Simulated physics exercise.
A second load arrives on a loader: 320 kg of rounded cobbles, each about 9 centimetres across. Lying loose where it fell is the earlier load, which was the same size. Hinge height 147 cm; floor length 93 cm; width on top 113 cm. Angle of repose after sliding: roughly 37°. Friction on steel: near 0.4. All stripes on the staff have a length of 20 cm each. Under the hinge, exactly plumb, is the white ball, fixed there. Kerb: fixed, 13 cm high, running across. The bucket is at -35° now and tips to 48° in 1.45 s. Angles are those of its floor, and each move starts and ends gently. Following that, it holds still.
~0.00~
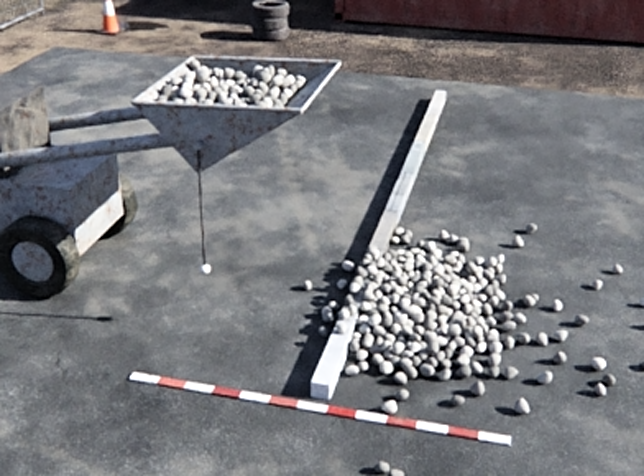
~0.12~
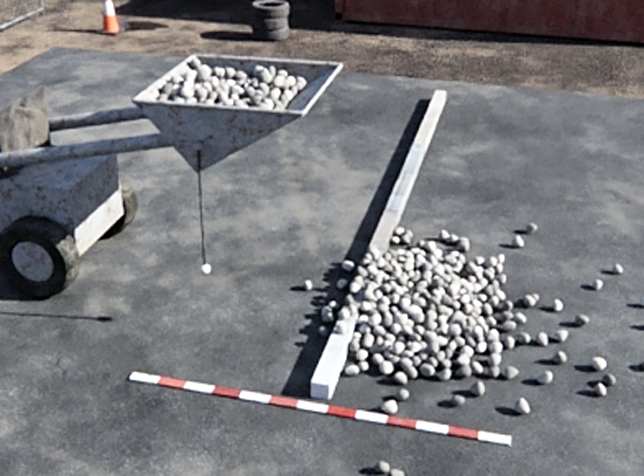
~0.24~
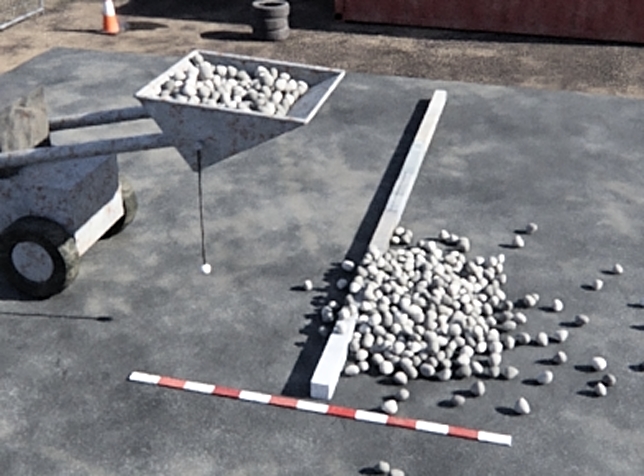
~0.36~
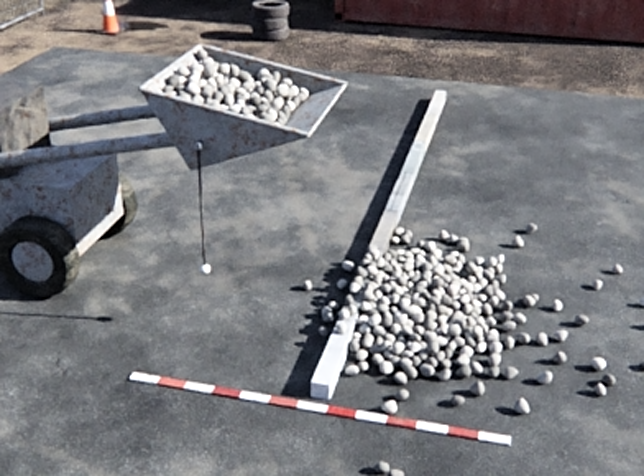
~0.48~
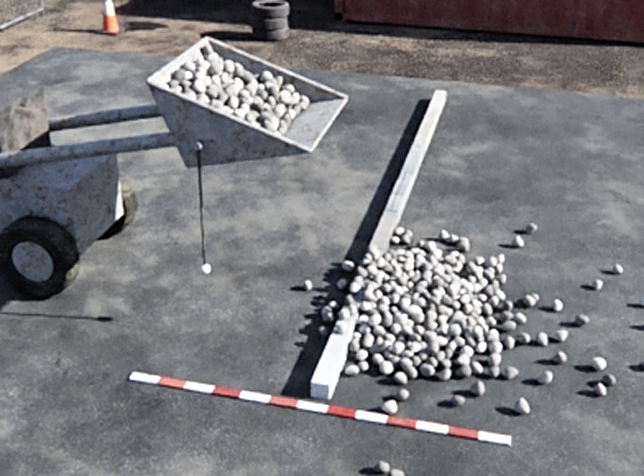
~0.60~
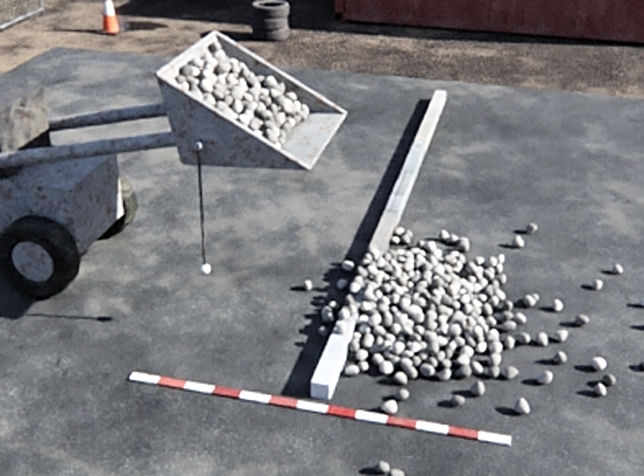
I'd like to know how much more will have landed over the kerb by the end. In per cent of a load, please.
Roughly 12 in every hundred.
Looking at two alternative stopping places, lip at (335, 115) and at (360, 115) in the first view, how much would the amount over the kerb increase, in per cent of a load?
Near 40 in a hundred, then near 80 in a hundred.
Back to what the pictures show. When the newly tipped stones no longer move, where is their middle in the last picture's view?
The middle ends up near (328, 290).
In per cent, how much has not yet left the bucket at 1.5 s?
Some 20 percent, roughly.
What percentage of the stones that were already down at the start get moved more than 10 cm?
Roughly 0 % of them.
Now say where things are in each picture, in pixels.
In the first picture, the bucket is at -35°, its lip at (302, 111); the top of the load is at (232, 76). The earlier load is highest near (382, 274), 18 cm above ground level, 5 % on this side of the kerb, 95 % over the kerb.
In the second picture, the bucket is at -33°, its lip at (303, 114); the top of the load is at (217, 74); the stones move at 0.1 m/s on average.
In the third picture, lip at (306, 122), floor tilted -29°, highest stones at (210, 72); the stones move at 0.2 m/s on average.
In the fourth picture, lip at (309, 135), floor tilted -22°, highest stones at (205, 68); the stones move at 0.2 m/s on average.
In the fifth picture, lip at (310, 152), floor tilted -14°, highest stones at (208, 63); the stones move at 0.3 m/s on average.
In the sixth picture, the bucket is at -4°, its lip at (309, 169); the top of the load is at (215, 61); the stones move at 0.3 m/s on average.
After 1.1 s the floor is at 35°; in per cent of one load, 98 in the bucket, 8 on this side of the kerb, 95 over the kerb; the foremost stones are past the picture's edge.
After 1.5 s the floor is at 48°; in per cent of one load, 20 in the bucket, 85 on this side of the kerb, 95 over the kerb; the foremost stones are past the picture's edge.
After 1.9 s the floor is at 48°; in per cent of one load, 0 in the bucket, 97 on this side of the kerb, 103 over the kerb; the foremost stones are past the picture's edge.
After 4.5 s the floor is at 48°; in per cent of one load, 0 in the bucket, 94 on this side of the kerb, 106 over the kerb; the foremost stones are past the picture's edge. Net gain over the kerb, 12.
